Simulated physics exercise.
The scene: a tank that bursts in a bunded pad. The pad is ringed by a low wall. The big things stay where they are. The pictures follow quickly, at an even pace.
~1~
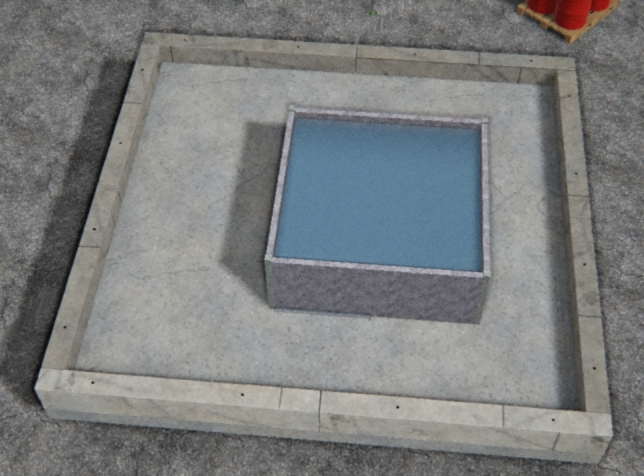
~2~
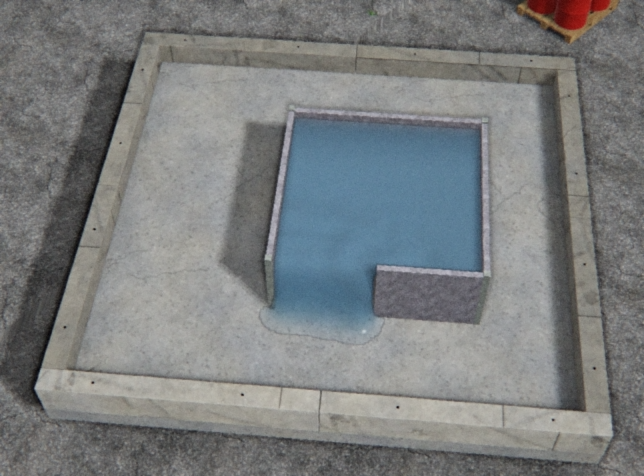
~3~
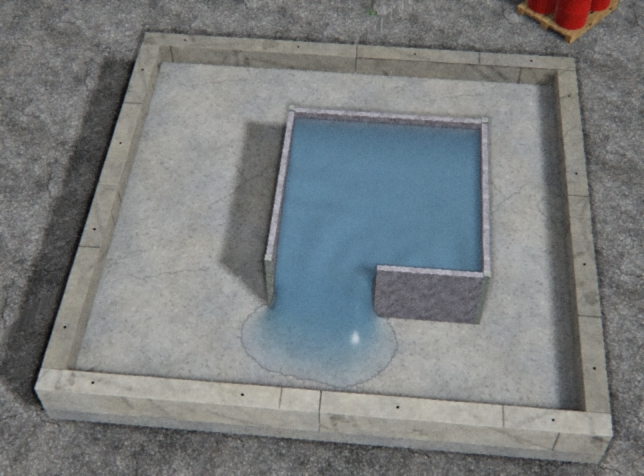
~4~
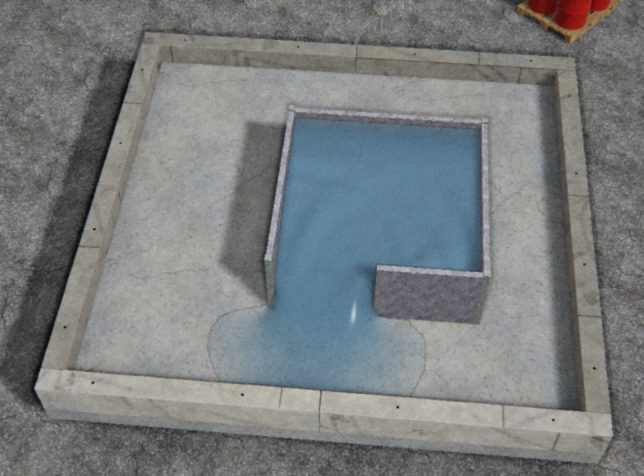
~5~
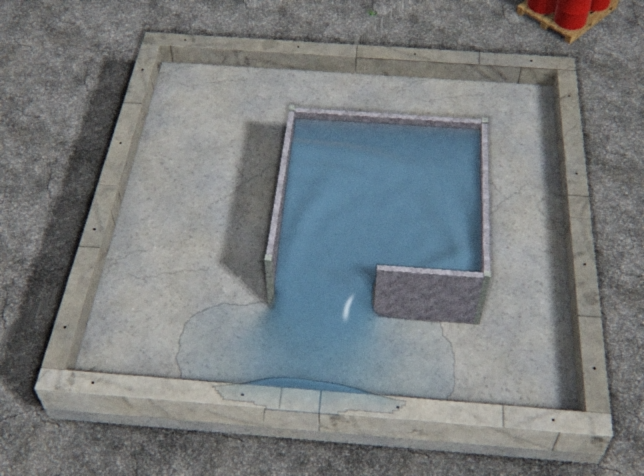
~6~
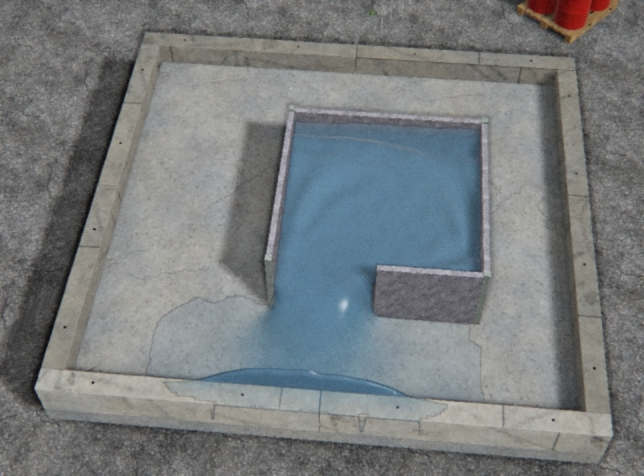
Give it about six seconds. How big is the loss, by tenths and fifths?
It loses a tenth to a fifth.
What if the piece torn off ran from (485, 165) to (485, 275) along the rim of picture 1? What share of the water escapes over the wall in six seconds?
About 22 per cent.
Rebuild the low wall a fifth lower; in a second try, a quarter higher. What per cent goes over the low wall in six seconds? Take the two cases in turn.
Near 22 and 6 in a hundred.
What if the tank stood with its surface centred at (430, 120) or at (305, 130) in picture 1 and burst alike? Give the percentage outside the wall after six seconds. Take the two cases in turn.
About 6 and 8 per cent.
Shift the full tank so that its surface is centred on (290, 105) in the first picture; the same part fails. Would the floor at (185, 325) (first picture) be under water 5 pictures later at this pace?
Answer: Under water.
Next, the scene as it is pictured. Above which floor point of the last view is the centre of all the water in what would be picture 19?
Near (346, 274).
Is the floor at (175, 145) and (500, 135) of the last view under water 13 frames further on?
As listed: Awash, no water.
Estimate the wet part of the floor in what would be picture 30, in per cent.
Some 85 per cent.
A moment on, water covers 20 % of the floor; the low wall has let 0 % over.
Next, water covers 25 % of the floor; the low wall has let 2 % over.
Then, water covers 45 % of the floor; the low wall has let 10 % over.
Later, water covers 70 % of the floor; the low wall has let 12 % over.
In the end, water covers 80 % of the floor; the low wall has let 12 % over.
